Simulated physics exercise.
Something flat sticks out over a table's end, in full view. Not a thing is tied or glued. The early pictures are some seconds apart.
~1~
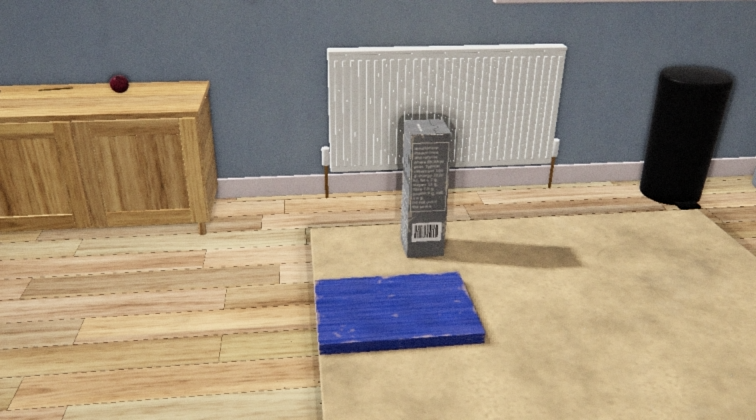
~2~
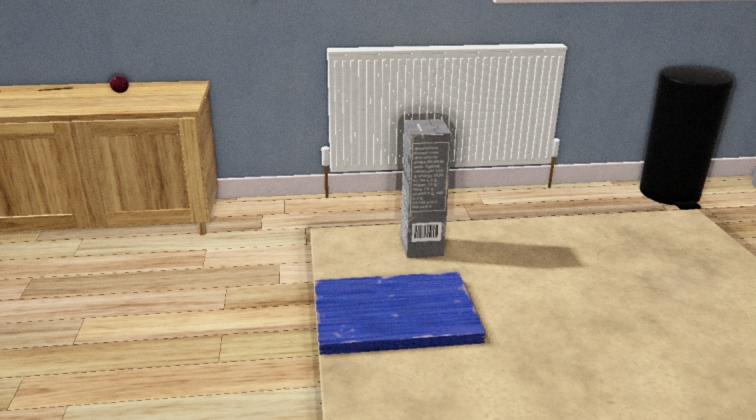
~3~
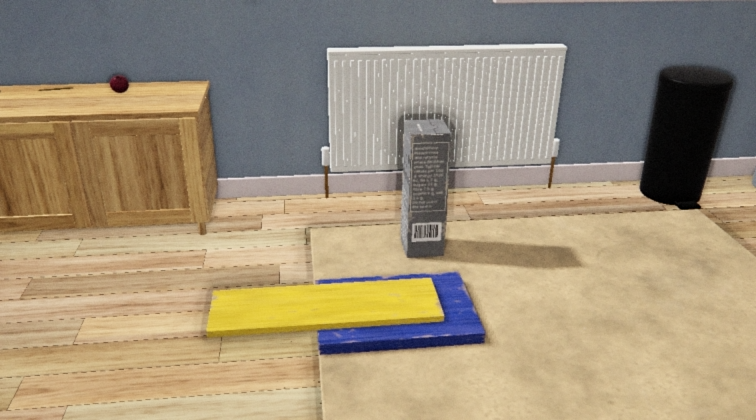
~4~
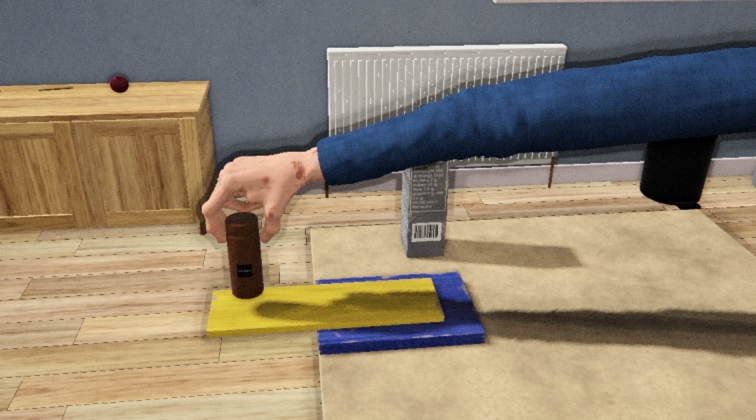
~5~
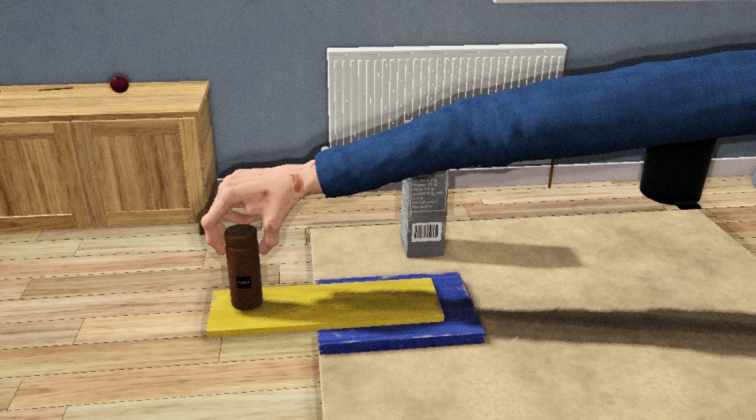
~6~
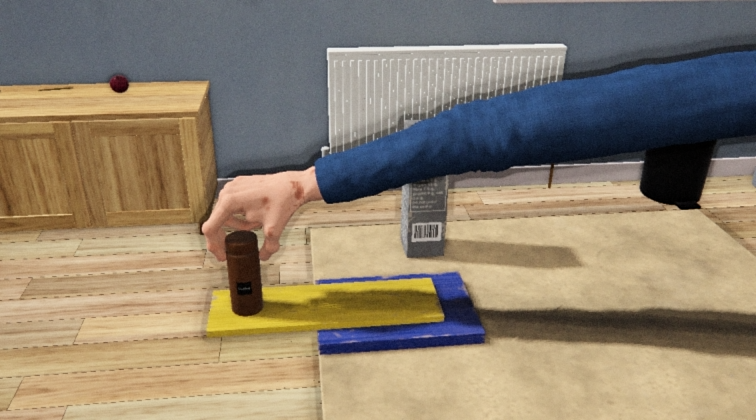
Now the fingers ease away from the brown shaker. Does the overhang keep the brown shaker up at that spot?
Off the end.
Then, 0.50 s past the last view, brown shaker now down on the floor or falling; yellow board rocked 62° from its first pose.
Then, 0.70 s past the last view, yellow board now down on the floor or falling.
Then, 0.90 s past the last view, things are still on the move.
Finally, down on the floor or falling, brown shaker and yellow board; the other 2 still in place. The board tips off the edge.
